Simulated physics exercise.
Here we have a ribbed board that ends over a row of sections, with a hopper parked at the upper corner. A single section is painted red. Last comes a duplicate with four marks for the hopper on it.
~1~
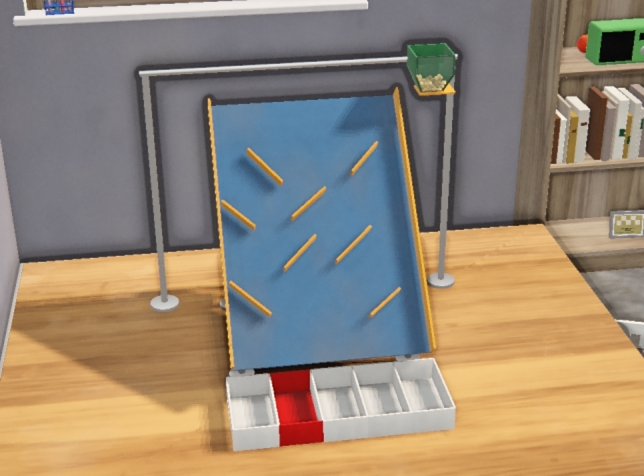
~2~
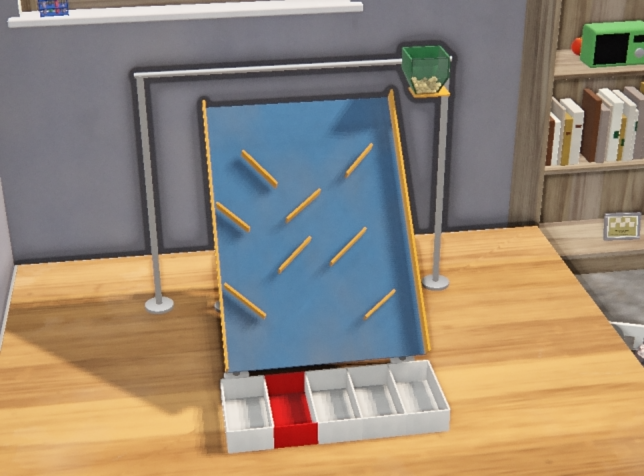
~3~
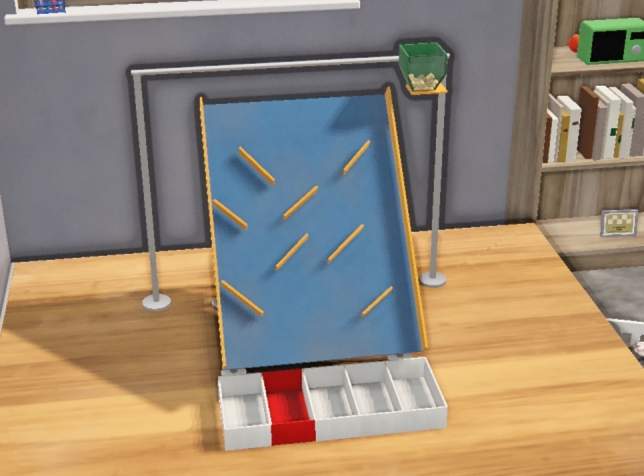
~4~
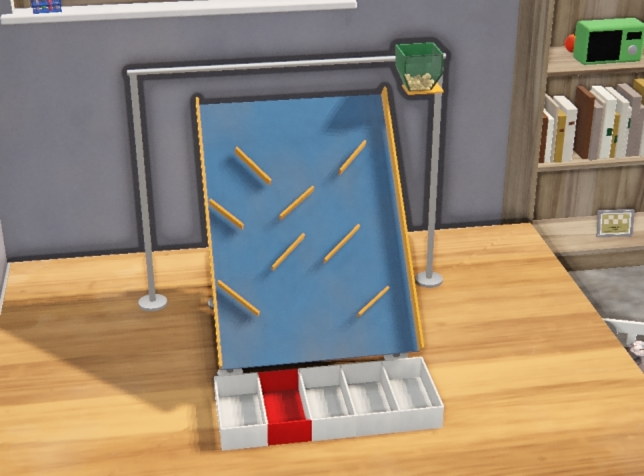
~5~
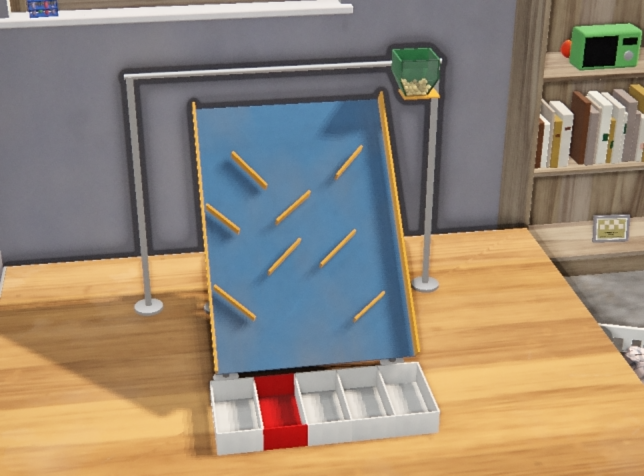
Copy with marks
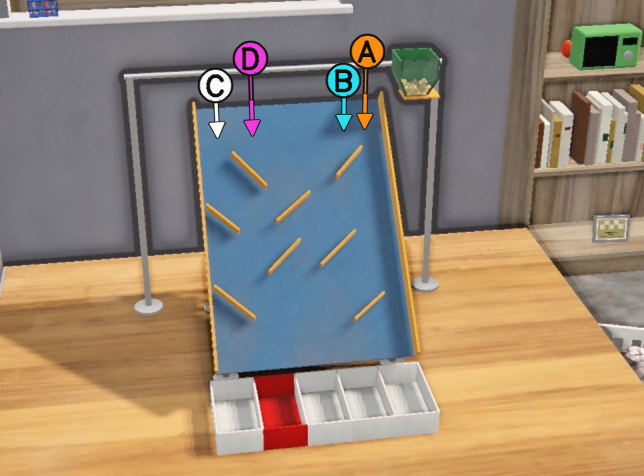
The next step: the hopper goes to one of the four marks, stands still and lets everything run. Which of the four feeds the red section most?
Go for C.
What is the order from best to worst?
The order is C, D, B, A.
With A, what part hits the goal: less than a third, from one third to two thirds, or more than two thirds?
Mark A gives less than a third.
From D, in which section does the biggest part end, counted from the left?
It is the second one.
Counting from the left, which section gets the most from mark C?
The second.
On the marked copy, mark A meets the board at (364, 123); mark B meets the board at (343, 124); mark C meets the board at (217, 132); mark D meets the board at (252, 130).
Choosing A, close to a quarter in the red section, close to two thirds in other sections, a small share outside the box.
Choosing B, close to a third in the red section, close to half in other sections, a small share outside the box.
Choosing C, the bulk in the red section, close to a quarter in other sections, only a few held on the board.
Choosing D, close to two thirds in the red section, close to a third in other sections.
